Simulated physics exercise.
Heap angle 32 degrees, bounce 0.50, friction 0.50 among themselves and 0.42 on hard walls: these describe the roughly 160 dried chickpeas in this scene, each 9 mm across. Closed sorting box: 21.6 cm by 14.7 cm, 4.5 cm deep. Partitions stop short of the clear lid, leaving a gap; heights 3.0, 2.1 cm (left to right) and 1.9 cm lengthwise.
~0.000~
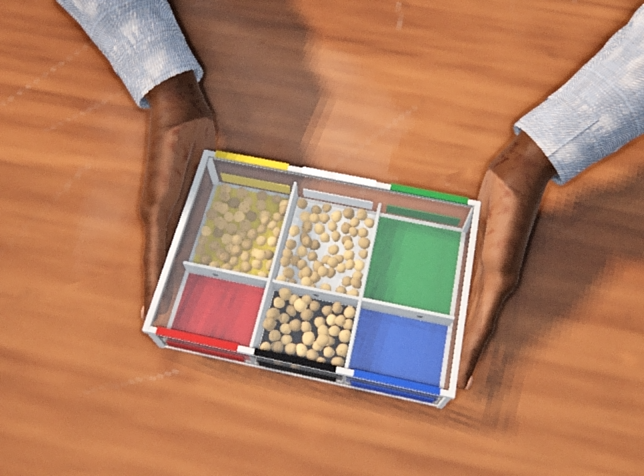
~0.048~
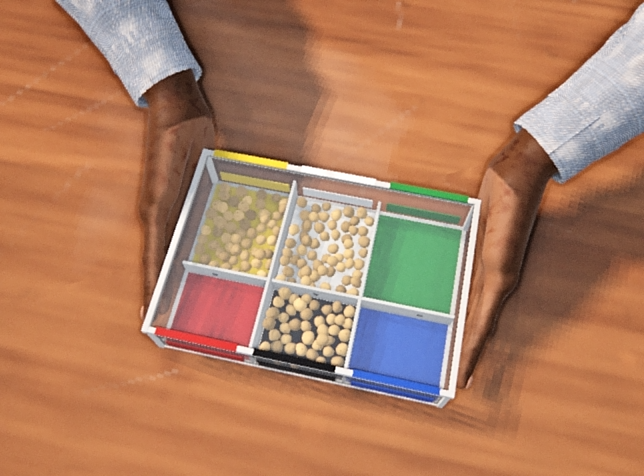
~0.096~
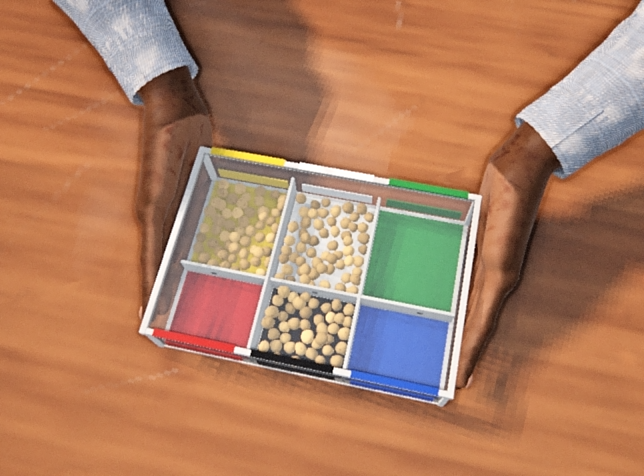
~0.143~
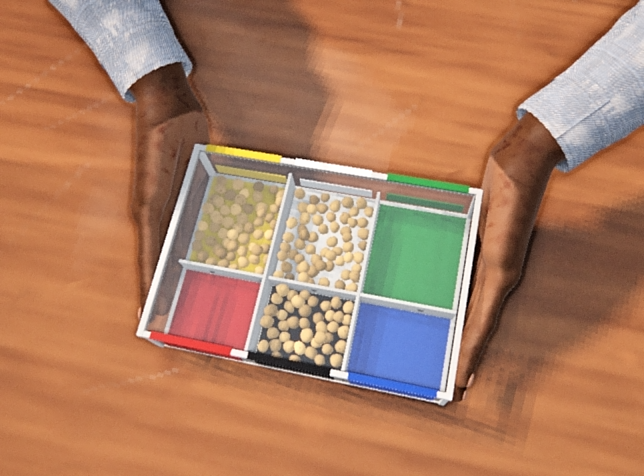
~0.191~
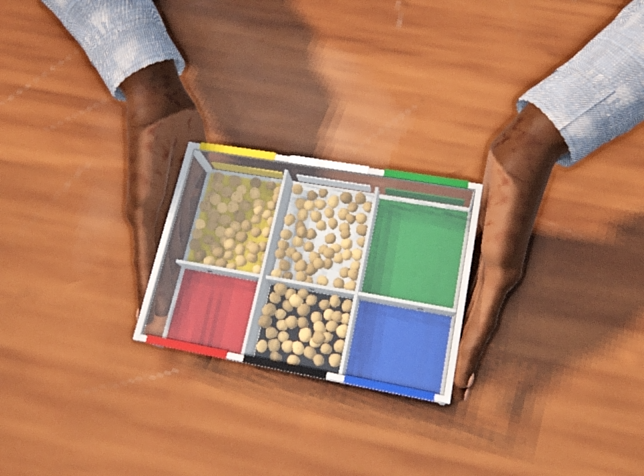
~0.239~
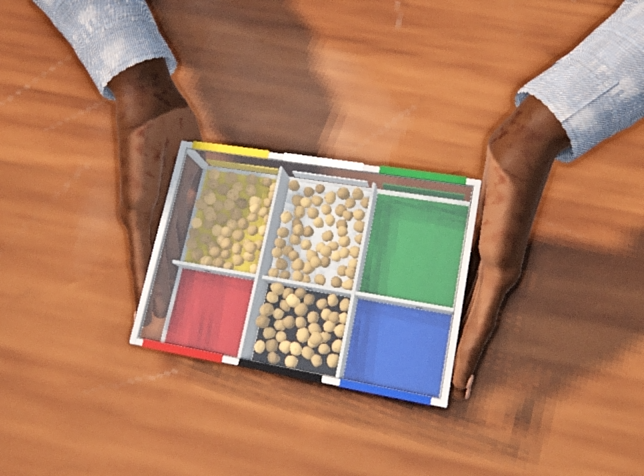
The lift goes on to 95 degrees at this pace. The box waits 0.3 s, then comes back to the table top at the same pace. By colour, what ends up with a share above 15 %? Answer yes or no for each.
Red: Yes, blue: No, green: No, yellow: No, white: No, black: Yes.
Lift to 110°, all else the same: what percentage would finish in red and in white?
Then: Red 50, white 0.
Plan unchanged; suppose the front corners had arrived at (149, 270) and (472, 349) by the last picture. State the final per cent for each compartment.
Per cent at the finish: Red 0, blue 0, green 25, yellow 35, white 35, black 5.
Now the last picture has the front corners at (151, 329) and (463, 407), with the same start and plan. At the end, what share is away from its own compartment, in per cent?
Something like 85 in a hundred.
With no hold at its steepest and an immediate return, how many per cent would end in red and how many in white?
Red 45, white 5.
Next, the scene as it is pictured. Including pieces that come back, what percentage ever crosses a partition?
The share is close to 60 percent.
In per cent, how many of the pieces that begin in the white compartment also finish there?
Close to 20 in a hundred.
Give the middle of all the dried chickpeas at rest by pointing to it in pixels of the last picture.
My guess is close to (250, 329).
Then, at 1.47 s, tilt 95 degrees; red 30 %, yellow 15 %, white 10 %, black 45 %.
After 2.29 s, tilt 49 degrees; red 40 %, yellow 10 %, white 5 %, black 45 %.
Then, at 3.12 s, tilt 0 degrees; red 45 %, yellow 10 %, white 5 %, black 45 %.
By 3.6 s all is still; red 45 %, blue 0 %, green 0 %, yellow 10 %, white 5 %, black 45 %.
